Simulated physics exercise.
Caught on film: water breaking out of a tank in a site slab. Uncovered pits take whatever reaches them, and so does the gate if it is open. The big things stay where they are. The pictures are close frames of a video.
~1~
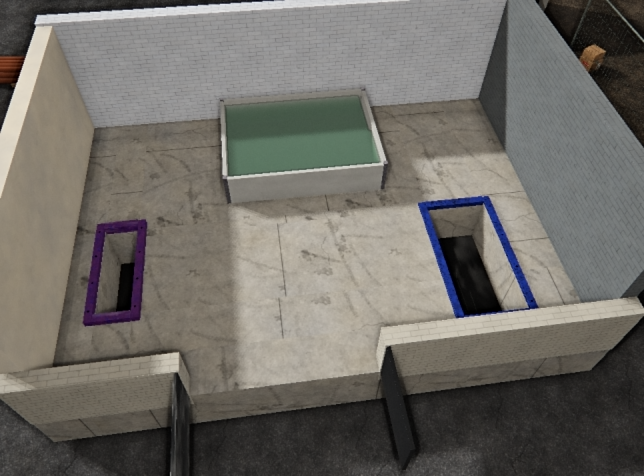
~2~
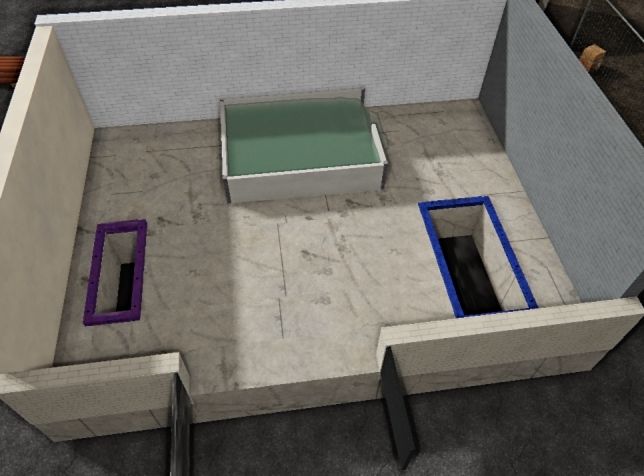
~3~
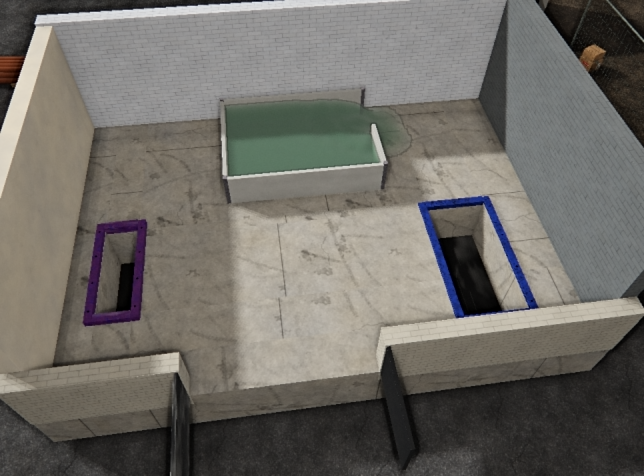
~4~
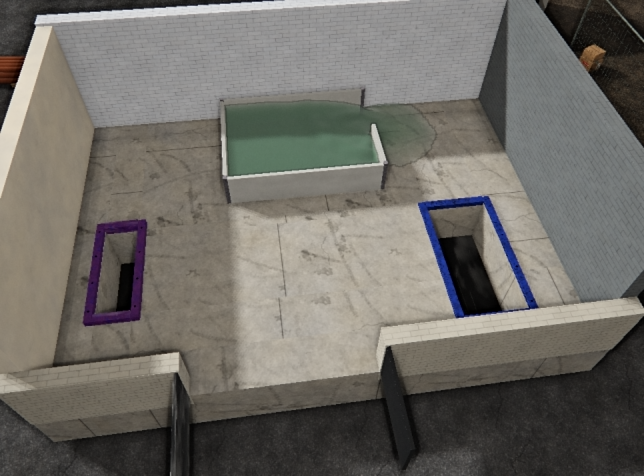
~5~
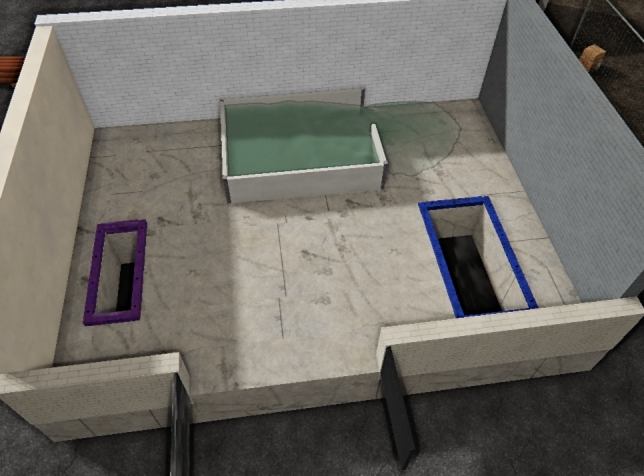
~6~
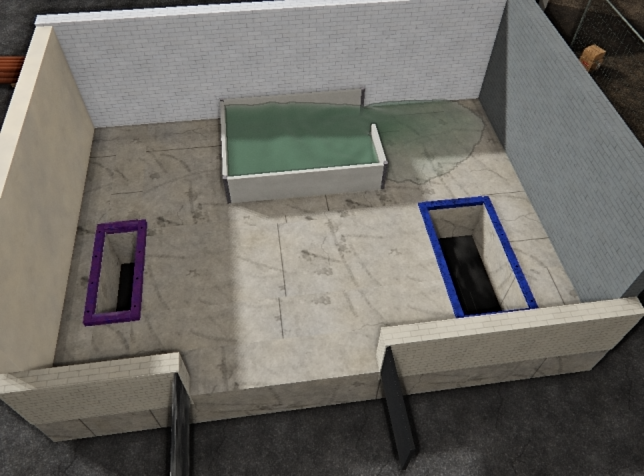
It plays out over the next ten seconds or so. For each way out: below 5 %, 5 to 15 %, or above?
The gate takes not even 5 %; the purple pit takes not even 5 %; the blue pit takes above 15 %.
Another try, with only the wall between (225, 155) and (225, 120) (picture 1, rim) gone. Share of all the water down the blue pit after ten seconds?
Roughly, in per cent: Blue 2.
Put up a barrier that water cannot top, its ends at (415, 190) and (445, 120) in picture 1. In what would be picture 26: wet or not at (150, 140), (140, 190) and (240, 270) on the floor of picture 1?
As listed: Clear, dry, not flooded.
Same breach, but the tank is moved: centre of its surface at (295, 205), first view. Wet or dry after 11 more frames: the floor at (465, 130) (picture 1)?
Answer: Flooded.
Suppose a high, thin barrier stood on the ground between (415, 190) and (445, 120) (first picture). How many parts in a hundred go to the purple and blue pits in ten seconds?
Roughly, in per cent: Purple 0, blue 20.
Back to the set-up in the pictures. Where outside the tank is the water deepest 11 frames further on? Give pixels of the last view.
Around (476, 110).
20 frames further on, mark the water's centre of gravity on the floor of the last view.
Near (375, 160).
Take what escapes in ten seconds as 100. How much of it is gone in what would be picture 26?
Near 10 in a hundred.
A moment on, water covers 15 % of the floor; the gate 0 %, the purple pit 0 %, the blue pit 0 %.
Next, water covers 15 % of the floor; the gate 0 %, the purple pit 0 %, the blue pit 0 %.
Then, water covers 25 % of the floor; the gate 0 %, the purple pit 0 %, the blue pit 4 %.
Later, water covers 50 % of the floor; the gate 0 %, the purple pit 0 %, the blue pit 16 %.
In the end, water covers 75 % of the floor; the gate 1 %, the purple pit 0 %, the blue pit 29 %.
